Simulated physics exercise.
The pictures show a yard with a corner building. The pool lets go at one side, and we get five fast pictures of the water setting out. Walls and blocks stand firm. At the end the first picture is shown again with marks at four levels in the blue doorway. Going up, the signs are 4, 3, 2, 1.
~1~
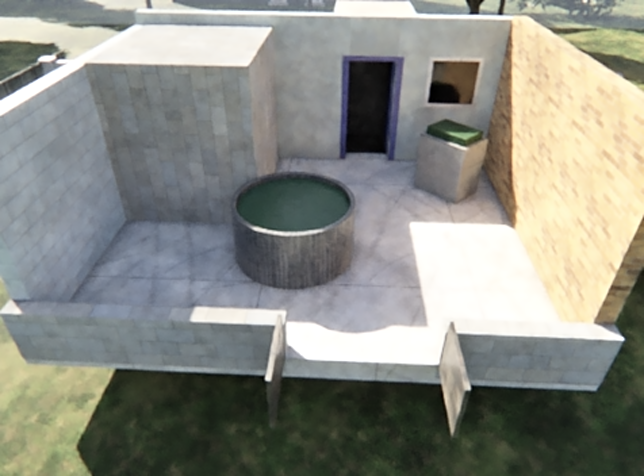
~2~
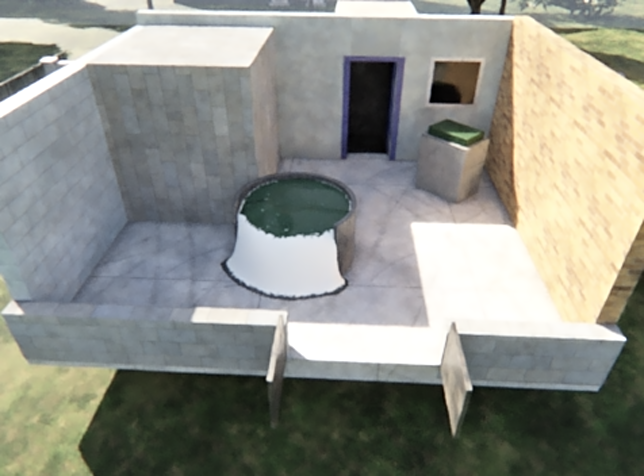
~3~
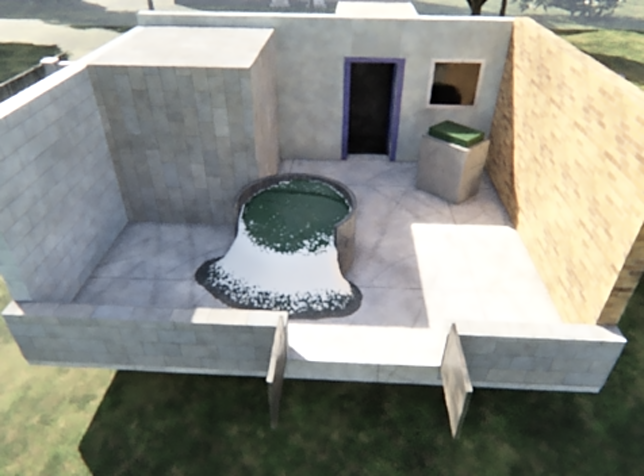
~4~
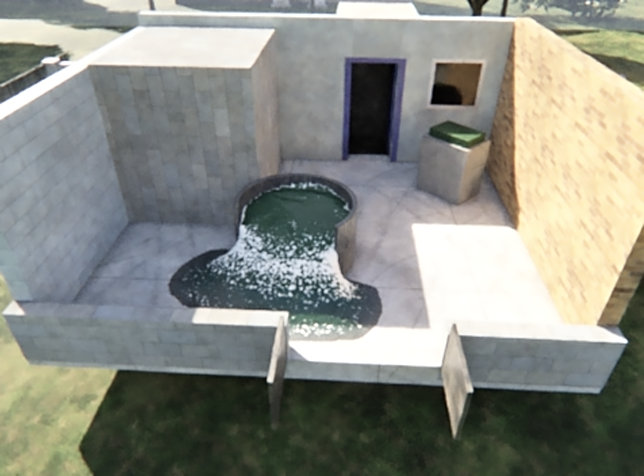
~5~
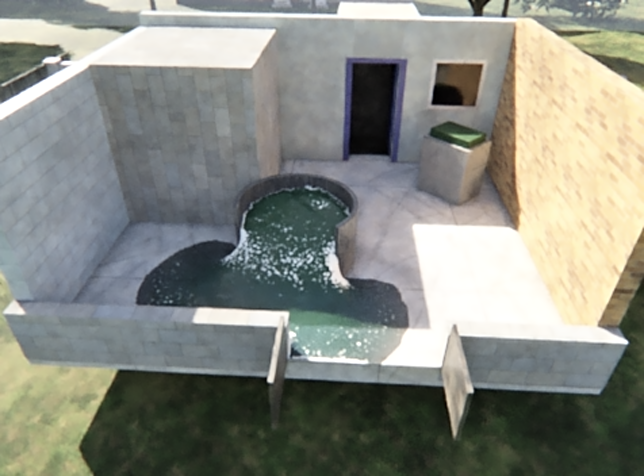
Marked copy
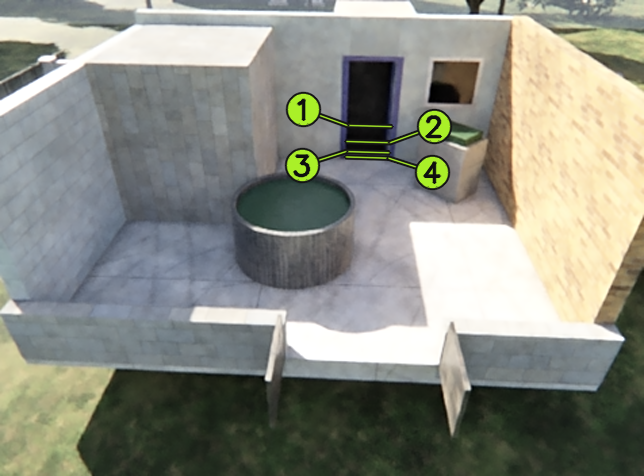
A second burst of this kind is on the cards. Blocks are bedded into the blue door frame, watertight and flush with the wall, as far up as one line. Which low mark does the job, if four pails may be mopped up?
4 is the one.
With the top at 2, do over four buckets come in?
No.
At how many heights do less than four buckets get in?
All of the four.
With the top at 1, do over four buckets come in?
No.
On the marked copy, 1 at (369, 126); 2 at (368, 142); 3 at (367, 152); 4 at (367, 157); from the bottom up 4, 3, 2, 1.
With 1, nothing gets over.
With 2, nothing gets over.
With 3, nothing gets over.
With 4, nothing gets over.
